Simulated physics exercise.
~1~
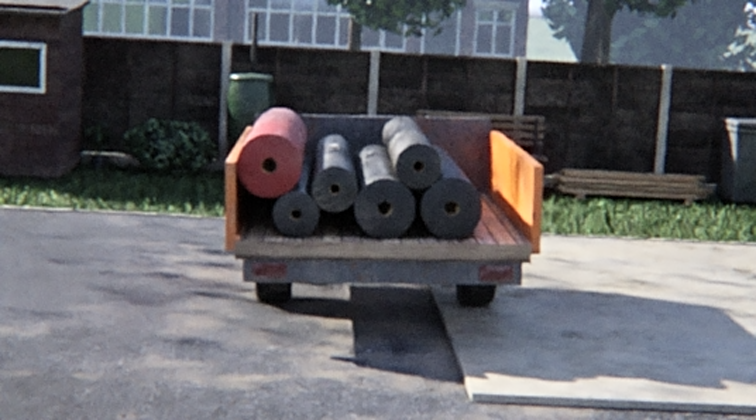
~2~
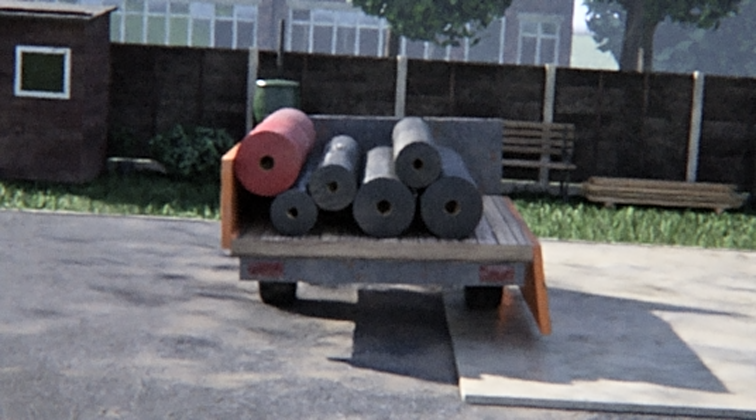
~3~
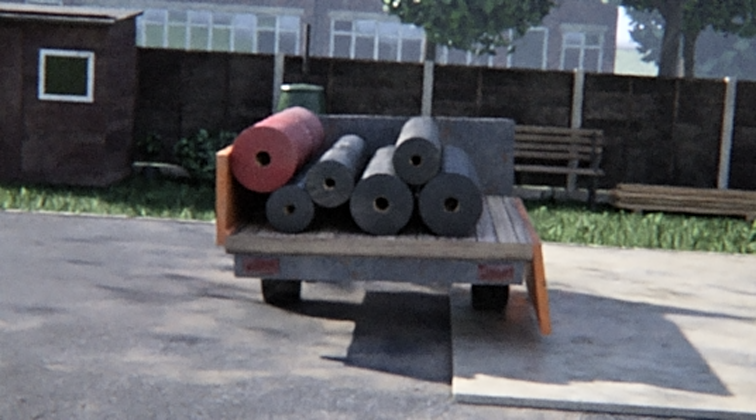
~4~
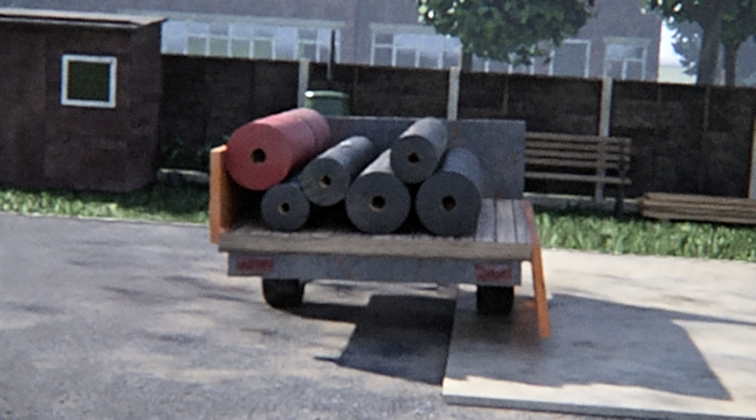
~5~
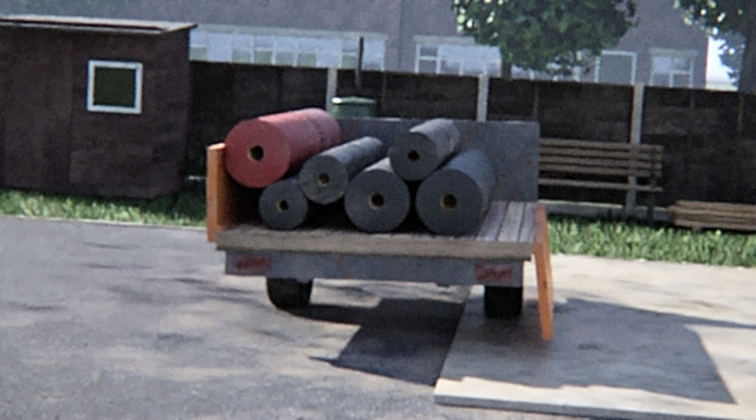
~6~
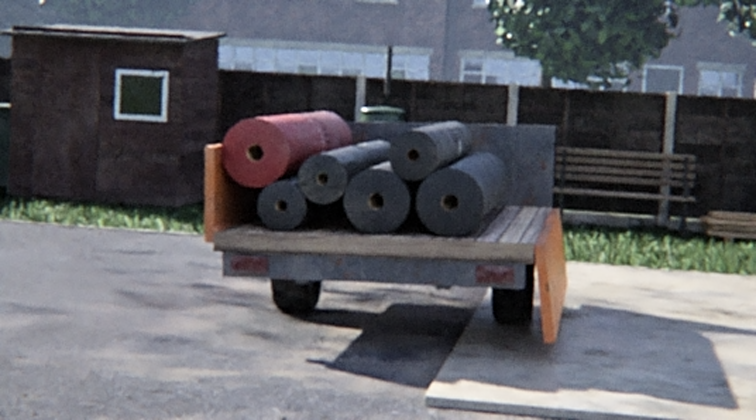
Parked low trailer loaded with dark rolls and one red roll, its right side board dropping open, all the rolls staying aboard.
